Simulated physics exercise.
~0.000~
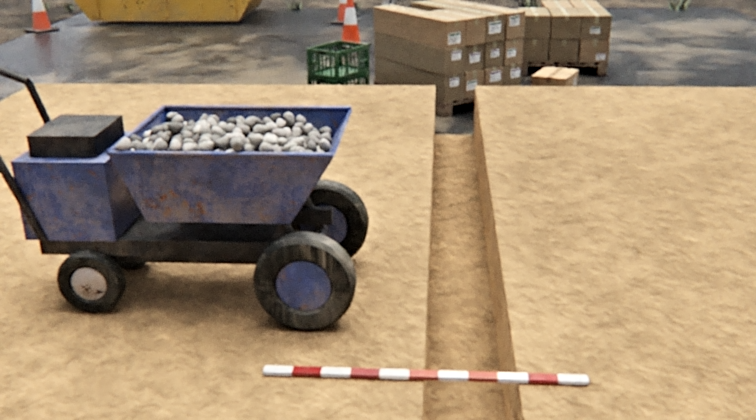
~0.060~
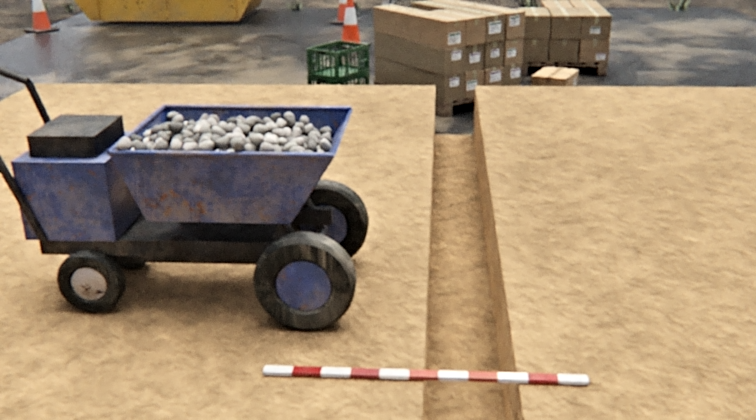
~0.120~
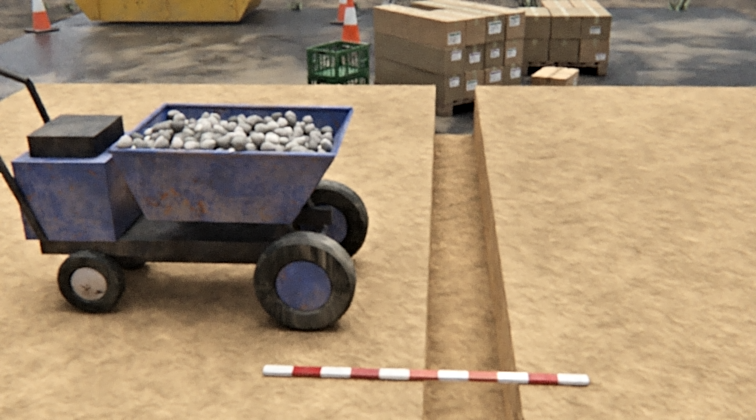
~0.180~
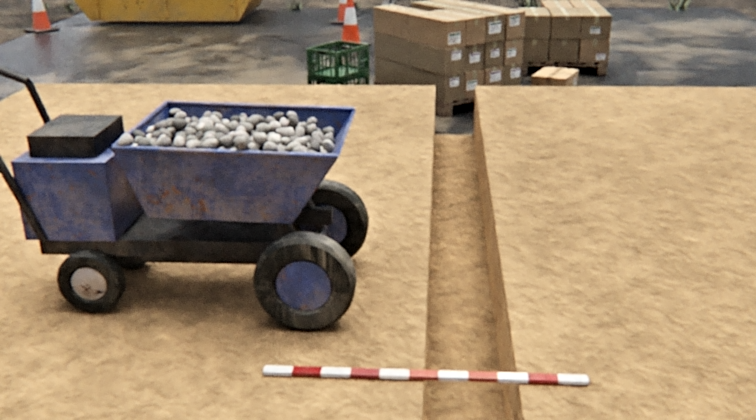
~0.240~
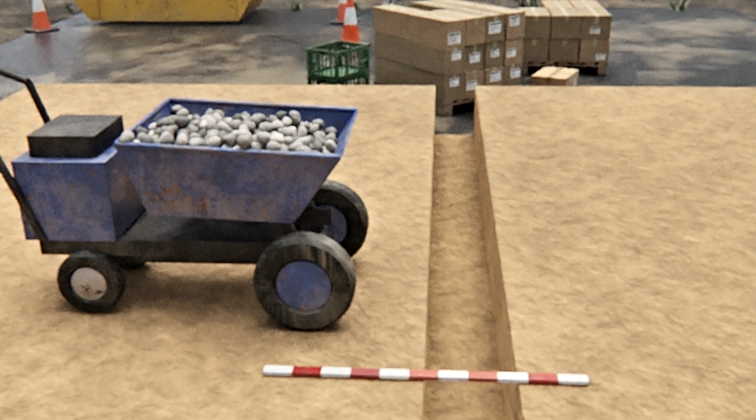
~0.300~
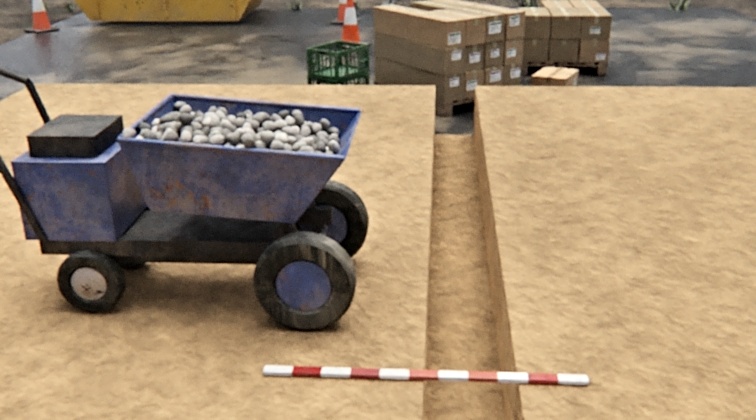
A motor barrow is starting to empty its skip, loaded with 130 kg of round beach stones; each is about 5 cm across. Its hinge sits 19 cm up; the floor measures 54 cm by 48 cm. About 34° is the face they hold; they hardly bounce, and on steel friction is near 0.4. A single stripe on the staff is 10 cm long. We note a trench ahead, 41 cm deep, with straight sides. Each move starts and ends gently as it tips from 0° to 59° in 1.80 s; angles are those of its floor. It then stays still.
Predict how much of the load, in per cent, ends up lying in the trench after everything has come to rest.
Roughly 61 per cent of it.
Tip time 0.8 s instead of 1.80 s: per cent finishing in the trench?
Expected share: Around 45%.
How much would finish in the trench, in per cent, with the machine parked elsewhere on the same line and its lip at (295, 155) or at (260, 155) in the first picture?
Around 70% for the first place and 50% for the second.
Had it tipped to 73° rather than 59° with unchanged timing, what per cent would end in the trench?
Roughly 75% would end there.
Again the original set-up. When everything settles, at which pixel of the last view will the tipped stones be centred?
Their middle is at about (473, 366).
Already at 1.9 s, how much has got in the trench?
Roughly 20% by that time.
After 1.4 s the floor is at 50°; 99 % in the skip; the foremost stones are at (438, 201).
After 1.9 s the floor is at 59°; 74 % in the skip, 22 % in the trench, 4 % past the trench; the foremost stones are at (558, 306).
After 2.2 s the floor is at 59°; 53 % in the skip, 36 % in the trench, 11 % past the trench; the foremost stones are at (625, 304).
After 4.2 s the floor is at 59°; 28 % in the skip, 61 % in the trench, 11 % past the trench; the foremost stones are at (666, 295).
